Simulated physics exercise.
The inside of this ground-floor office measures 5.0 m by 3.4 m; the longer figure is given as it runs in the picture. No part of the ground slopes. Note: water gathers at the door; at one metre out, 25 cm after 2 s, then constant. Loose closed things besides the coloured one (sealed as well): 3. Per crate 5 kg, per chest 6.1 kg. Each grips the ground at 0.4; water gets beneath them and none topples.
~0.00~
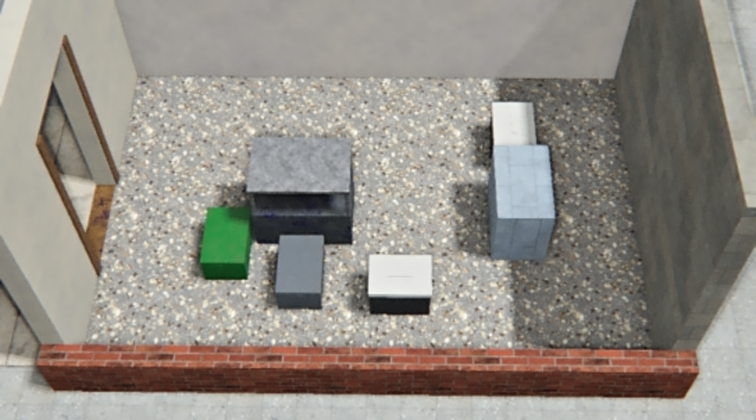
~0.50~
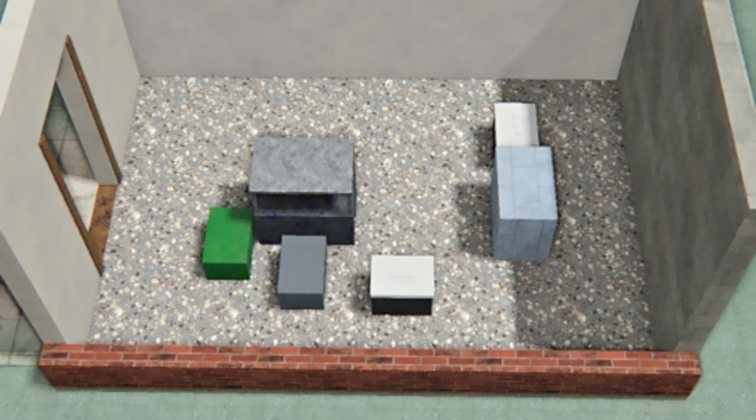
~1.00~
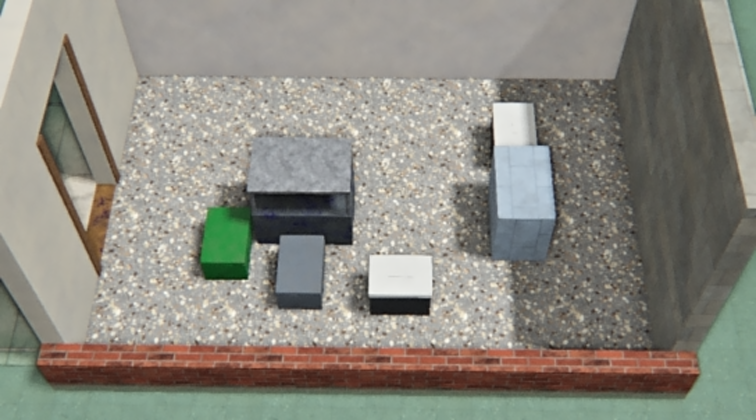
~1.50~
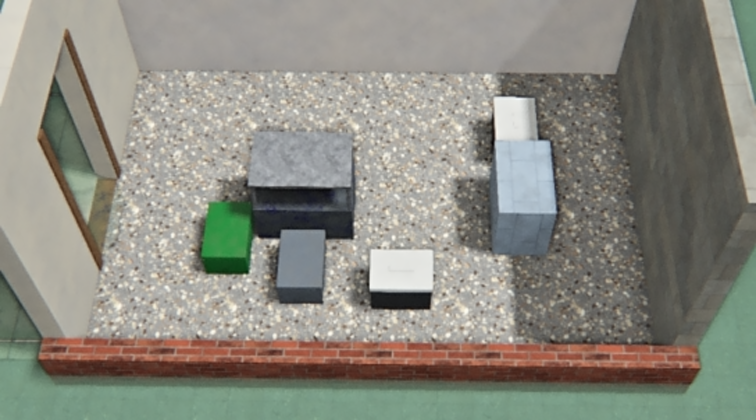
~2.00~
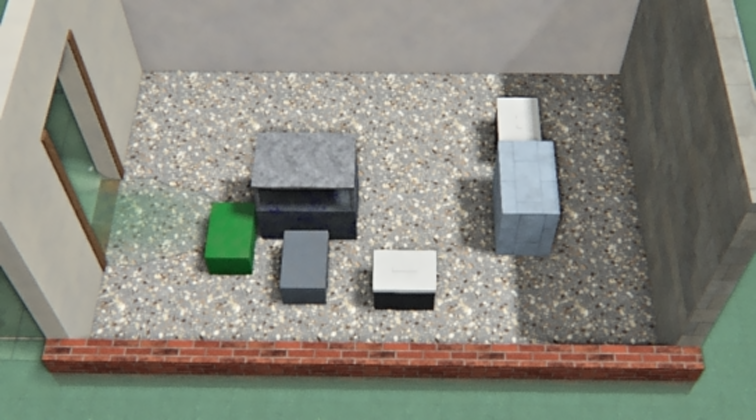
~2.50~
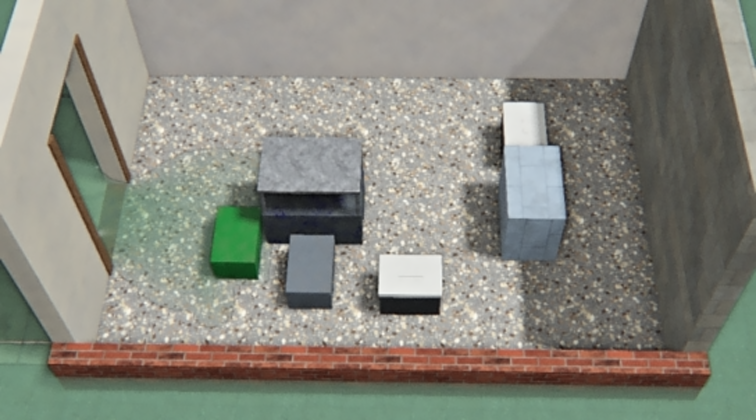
Greenish water surrounds the room and spreads in through the left doorway toward motionless boxes.
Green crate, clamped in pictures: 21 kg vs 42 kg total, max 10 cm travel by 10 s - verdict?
Neither.
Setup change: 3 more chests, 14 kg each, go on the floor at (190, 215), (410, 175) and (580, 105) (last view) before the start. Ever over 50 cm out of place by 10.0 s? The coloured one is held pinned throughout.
In that order: Beyond it, within it, beyond it.
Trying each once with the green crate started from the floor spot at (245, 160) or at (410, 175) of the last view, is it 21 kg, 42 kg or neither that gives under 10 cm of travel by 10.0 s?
Both masses fail; the big mass is needed.
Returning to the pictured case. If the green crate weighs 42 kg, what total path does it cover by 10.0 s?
Total distance: Near 50 cm.
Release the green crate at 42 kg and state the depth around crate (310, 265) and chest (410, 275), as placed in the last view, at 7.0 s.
Around 1 cm and 3 cm.
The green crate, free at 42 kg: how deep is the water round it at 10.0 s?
Something like 8 centimetres.
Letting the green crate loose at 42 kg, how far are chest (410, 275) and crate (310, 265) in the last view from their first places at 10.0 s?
Shifts: 100 cm / 30 cm.
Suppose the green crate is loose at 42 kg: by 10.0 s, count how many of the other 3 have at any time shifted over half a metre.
My count gives 2.
After 3.5 s the green crate would be 48 cm from its start with 21 kg and 13 cm from its start with 42 kg; 10 cm of water round it then.
After 4.5 s the green crate would be 120 cm from its start with 21 kg and 23 cm from its start with 42 kg; 7 cm of water round it then.
After 7.0 s the green crate would be 173 cm from its start with 21 kg and 24 cm from its start with 42 kg; 8 cm of water round it then.
After 10.0 s the green crate would be 173 cm from its start with 21 kg and 50 cm from its start with 42 kg; 8 cm of water round it then.
